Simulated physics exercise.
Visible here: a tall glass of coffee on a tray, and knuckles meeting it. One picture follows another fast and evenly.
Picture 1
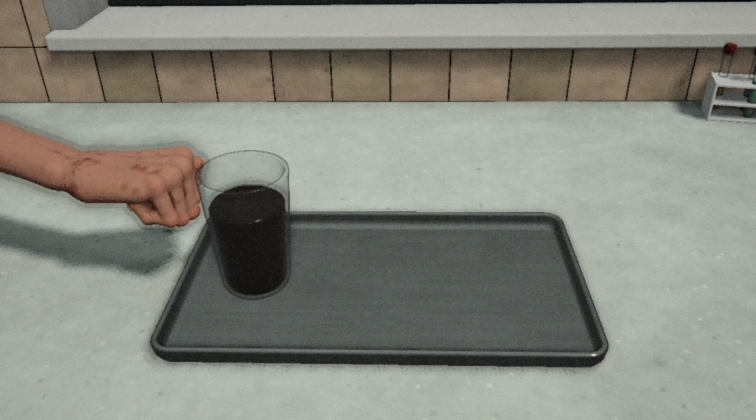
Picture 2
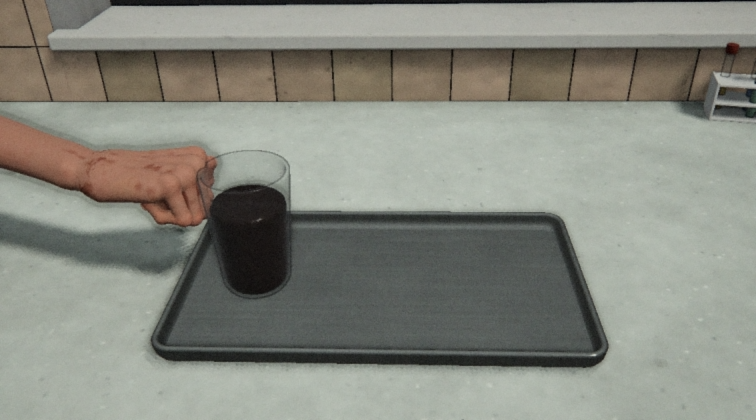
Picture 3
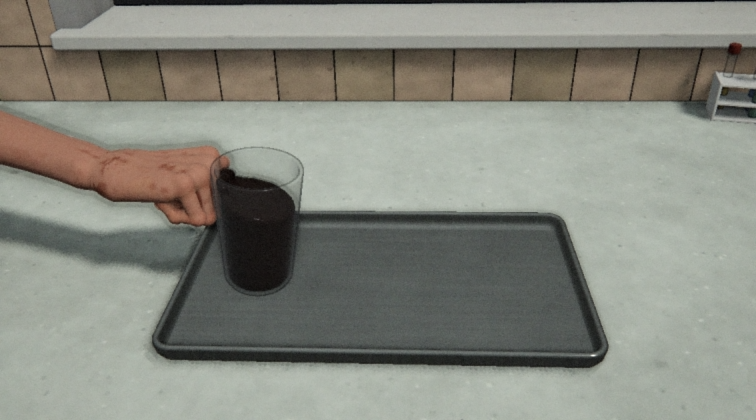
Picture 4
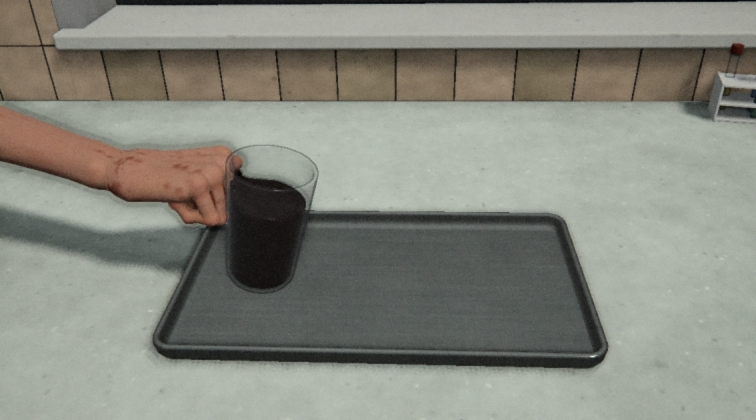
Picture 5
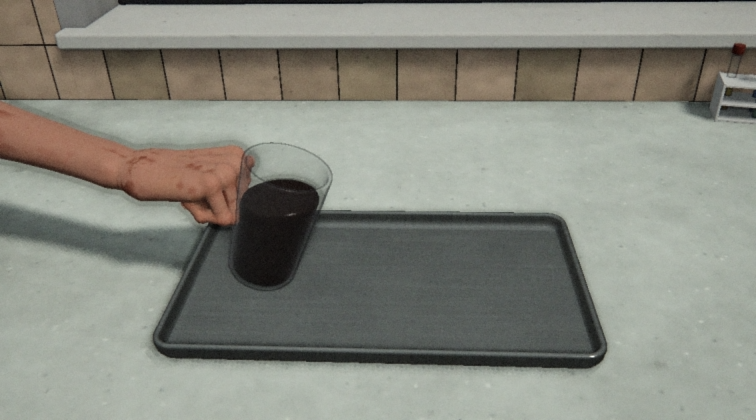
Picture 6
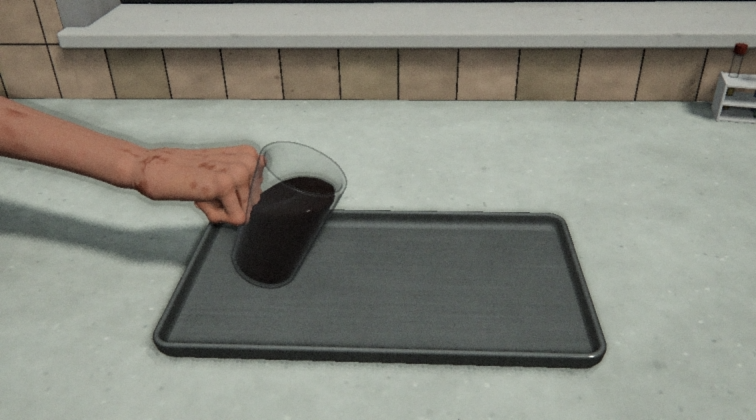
A fist pushes a tall glass of dark coffee, tilting it rightward on a tray.
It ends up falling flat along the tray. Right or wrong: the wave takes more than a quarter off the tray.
Right.
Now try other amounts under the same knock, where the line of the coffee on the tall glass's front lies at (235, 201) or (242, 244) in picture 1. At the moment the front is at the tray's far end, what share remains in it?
The first level leaves around 60 percent, the second around 60 percent.
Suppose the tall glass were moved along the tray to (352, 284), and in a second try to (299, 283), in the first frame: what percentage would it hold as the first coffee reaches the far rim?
Roughly 85 % and then 75 %.
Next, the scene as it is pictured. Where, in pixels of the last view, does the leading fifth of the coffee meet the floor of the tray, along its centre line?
Landing point: About (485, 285).
A moment on, the tall glass is falling and 100 per cent is in the glass, 0 on the tray and 0 above or beyond its rim.
Next, the tall glass lies on its side and 79 per cent is in the glass, 10 on the tray and 11 above or beyond its rim.
Then the tall glass lies on its side and 42 per cent is in the glass, 43 on the tray and 14 above or beyond its rim.
Later the tall glass lies on its side and 21 per cent is in the glass, 39 on the tray and 40 above or beyond its rim.
In the end 65 per cent is held by tray and glass, 35 is off the tray.
